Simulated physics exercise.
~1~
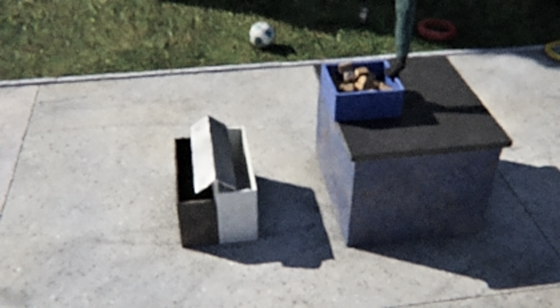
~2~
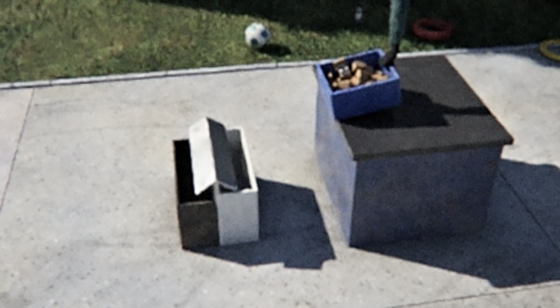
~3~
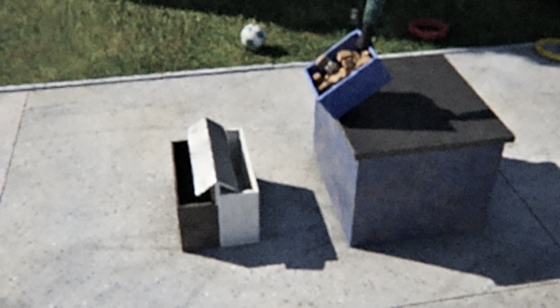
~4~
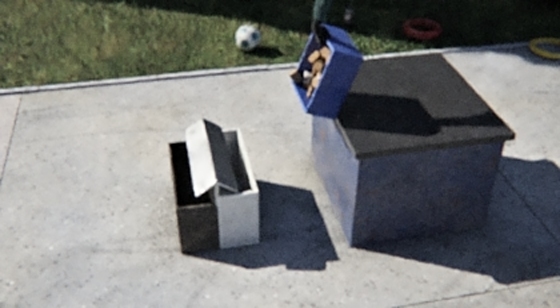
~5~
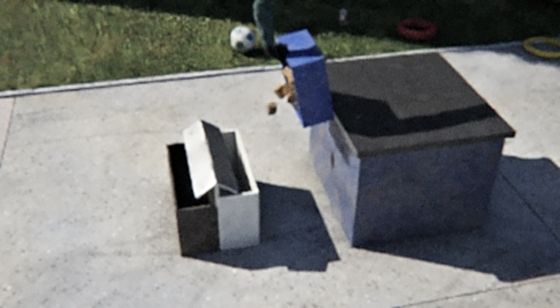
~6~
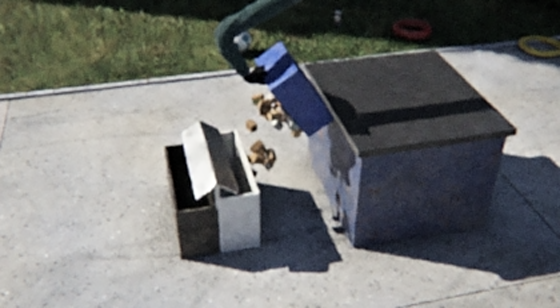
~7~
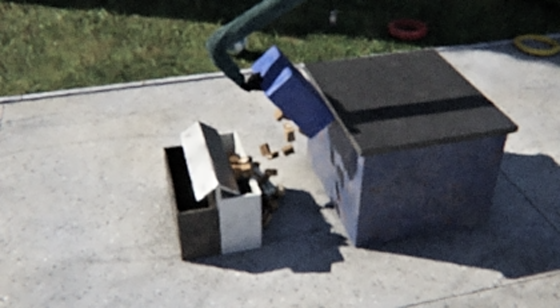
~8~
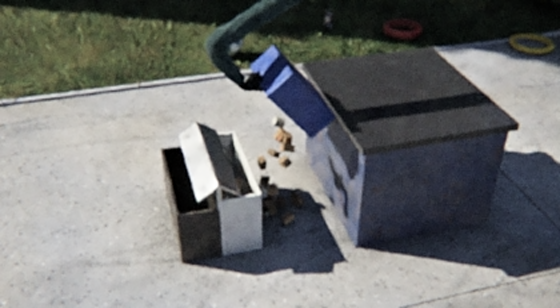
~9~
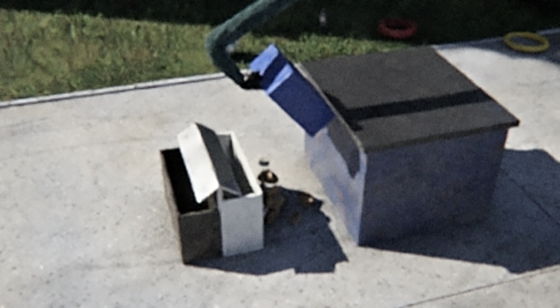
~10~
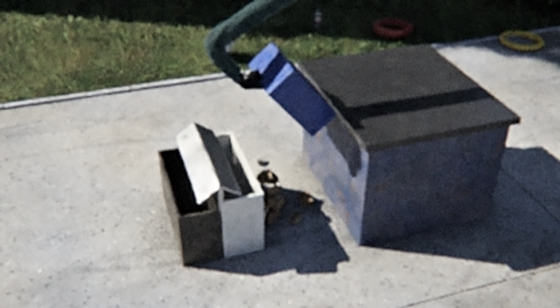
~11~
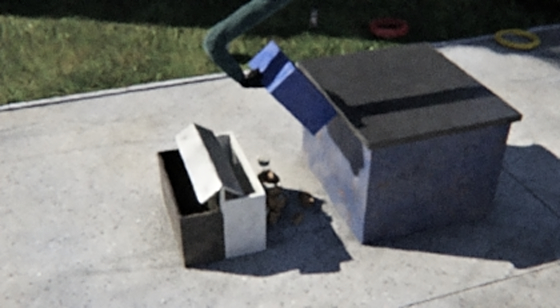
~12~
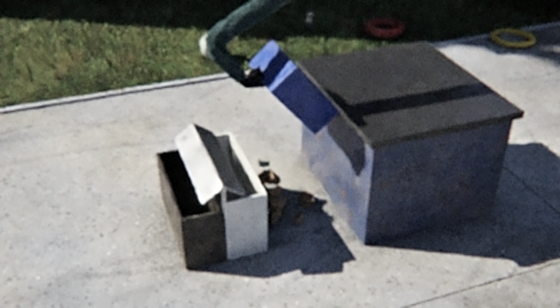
A blue tote of small brown parcels tips leftward over the edge of a dark-topped bench, turned by a dark green arm, and spills its load toward a white tub and black box. Some pieces drop into the tub, but most land on the ground short of it, and the tote stays tilted.
